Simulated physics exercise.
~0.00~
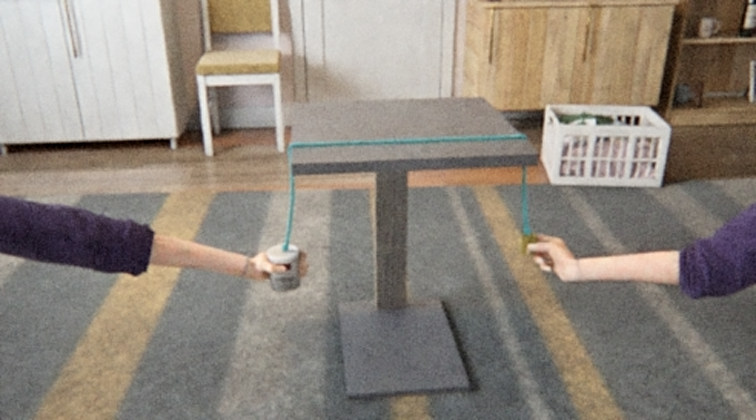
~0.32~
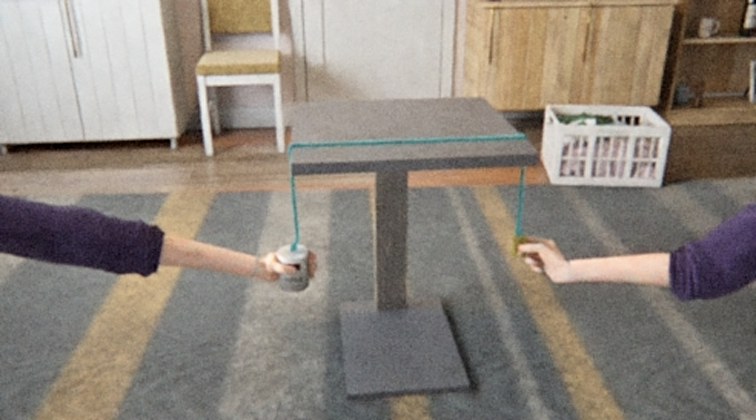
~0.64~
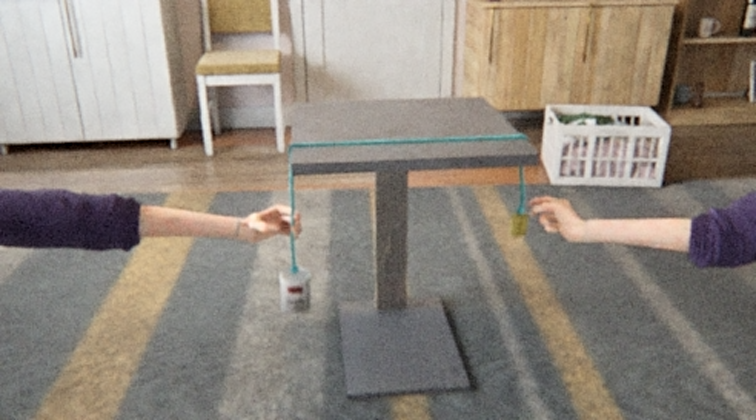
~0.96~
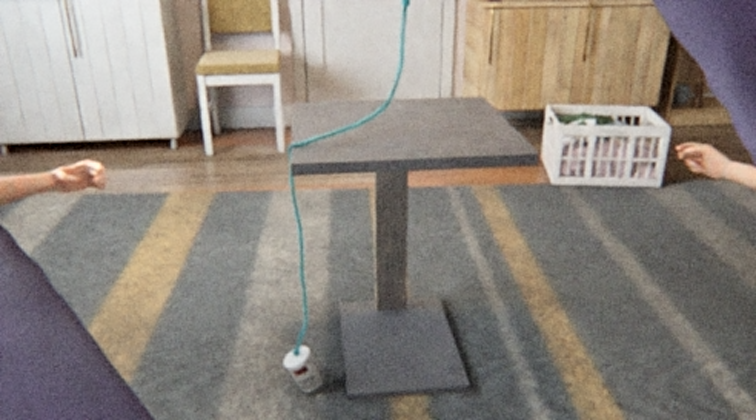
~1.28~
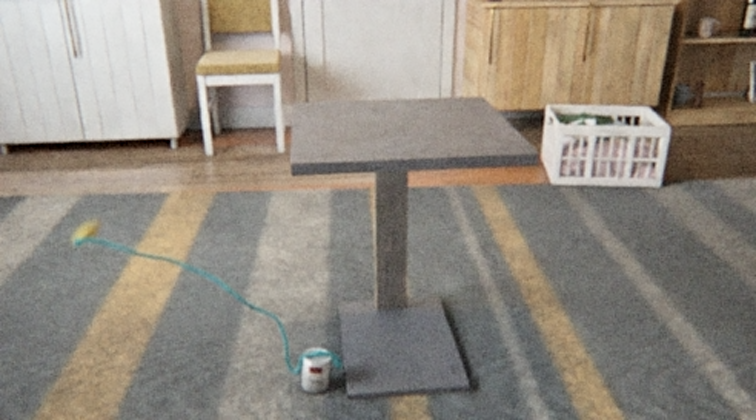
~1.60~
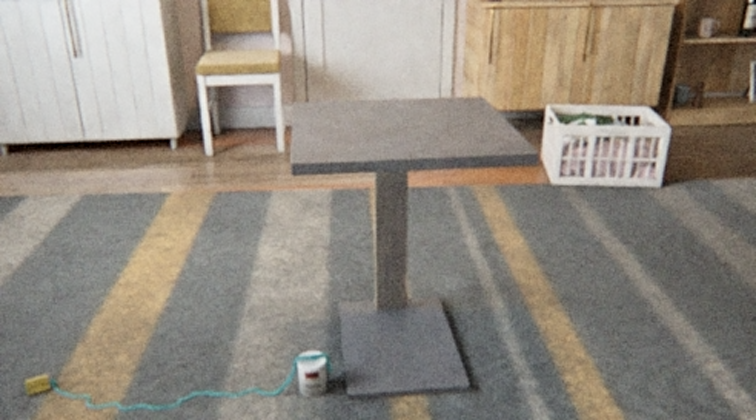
In a room, two hands release a corded tin and matchbox, which drop left off the stand.
